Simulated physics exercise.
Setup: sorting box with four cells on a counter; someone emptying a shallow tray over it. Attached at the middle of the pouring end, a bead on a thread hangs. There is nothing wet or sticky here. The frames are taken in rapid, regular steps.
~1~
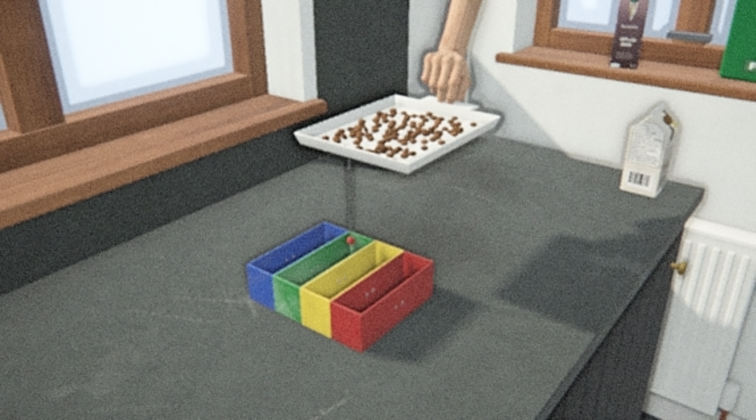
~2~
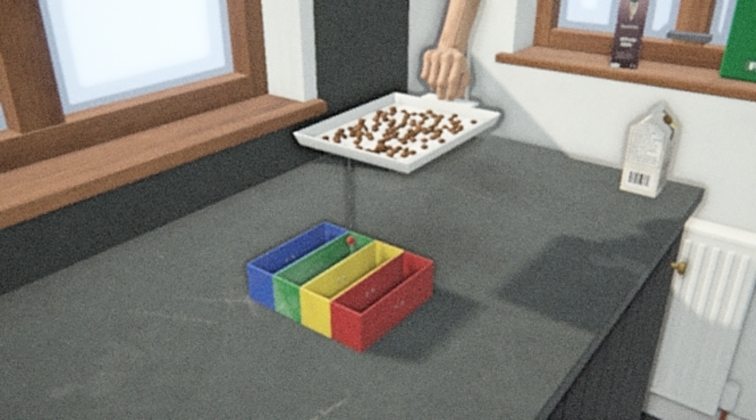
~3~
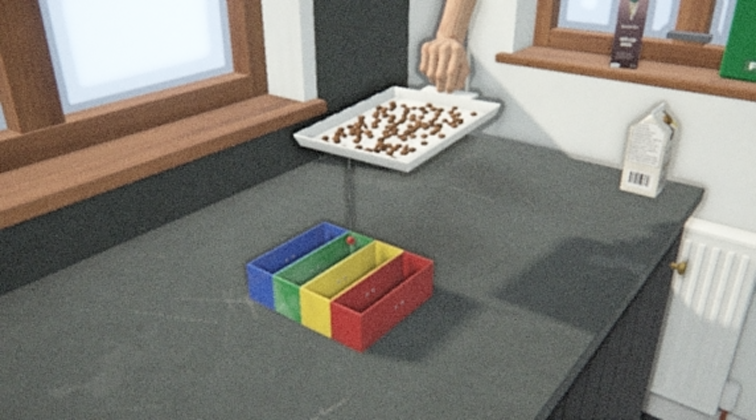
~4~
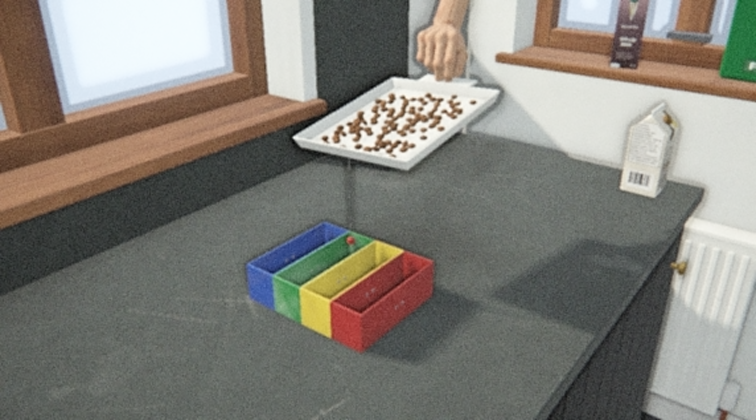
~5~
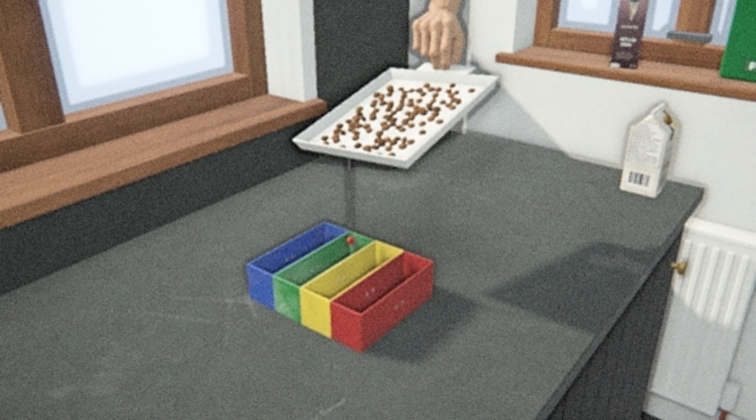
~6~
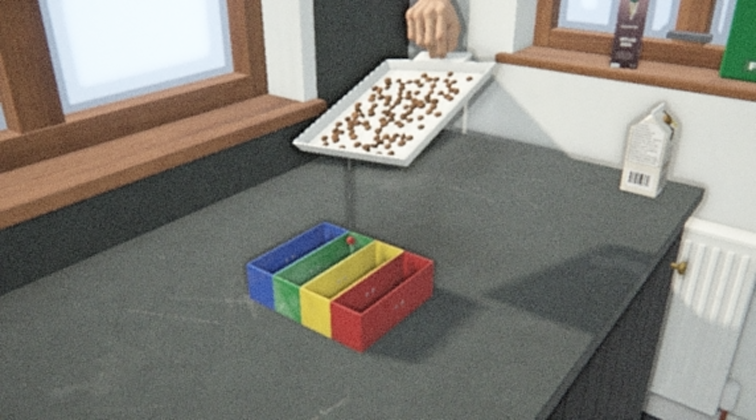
A hand gradually raised the back of a white tray of small brown bits, tilting it toward its front left corner, while the blue, green, yellow and red box on the dark counter stayed still.
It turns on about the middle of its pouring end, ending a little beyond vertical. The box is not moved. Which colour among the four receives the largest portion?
Blue.
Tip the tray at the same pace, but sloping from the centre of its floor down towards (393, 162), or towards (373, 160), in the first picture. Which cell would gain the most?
Try A: The red cell / try B: The red one.
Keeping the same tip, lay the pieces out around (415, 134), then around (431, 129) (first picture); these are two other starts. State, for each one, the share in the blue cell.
First 50 %, then 50 %.
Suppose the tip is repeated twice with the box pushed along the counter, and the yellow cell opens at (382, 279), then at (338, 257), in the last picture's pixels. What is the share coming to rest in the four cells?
The first yields 20 per cent and the second 100 per cent.
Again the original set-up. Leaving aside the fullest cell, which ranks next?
Green.
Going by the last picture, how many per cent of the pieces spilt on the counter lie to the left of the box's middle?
I'd put it at close to 100 per cent.
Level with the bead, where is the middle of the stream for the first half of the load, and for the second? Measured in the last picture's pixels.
Roughly (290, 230) first, then roughly (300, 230).
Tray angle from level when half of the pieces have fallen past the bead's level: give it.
Near 85 degrees.
Shortly afterwards, tray tipped steeply; the bulk on the tray; near a quarter falling or outside the box.
Next, tray tipped past a quarter turn; near half in the blue cell; near a quarter in the green cell; only a few in the yellow cell; near a third falling or outside the box.
Some moments later, tray tipped past a quarter turn; near half in the blue cell; near a quarter in the green cell; only a few in the yellow cell; near a third falling or outside the box.
In the end, tray tipped past a quarter turn; near half in the blue cell; near a quarter in the green cell; only a few in the yellow cell; none at all in the red cell; near a third outside the box.
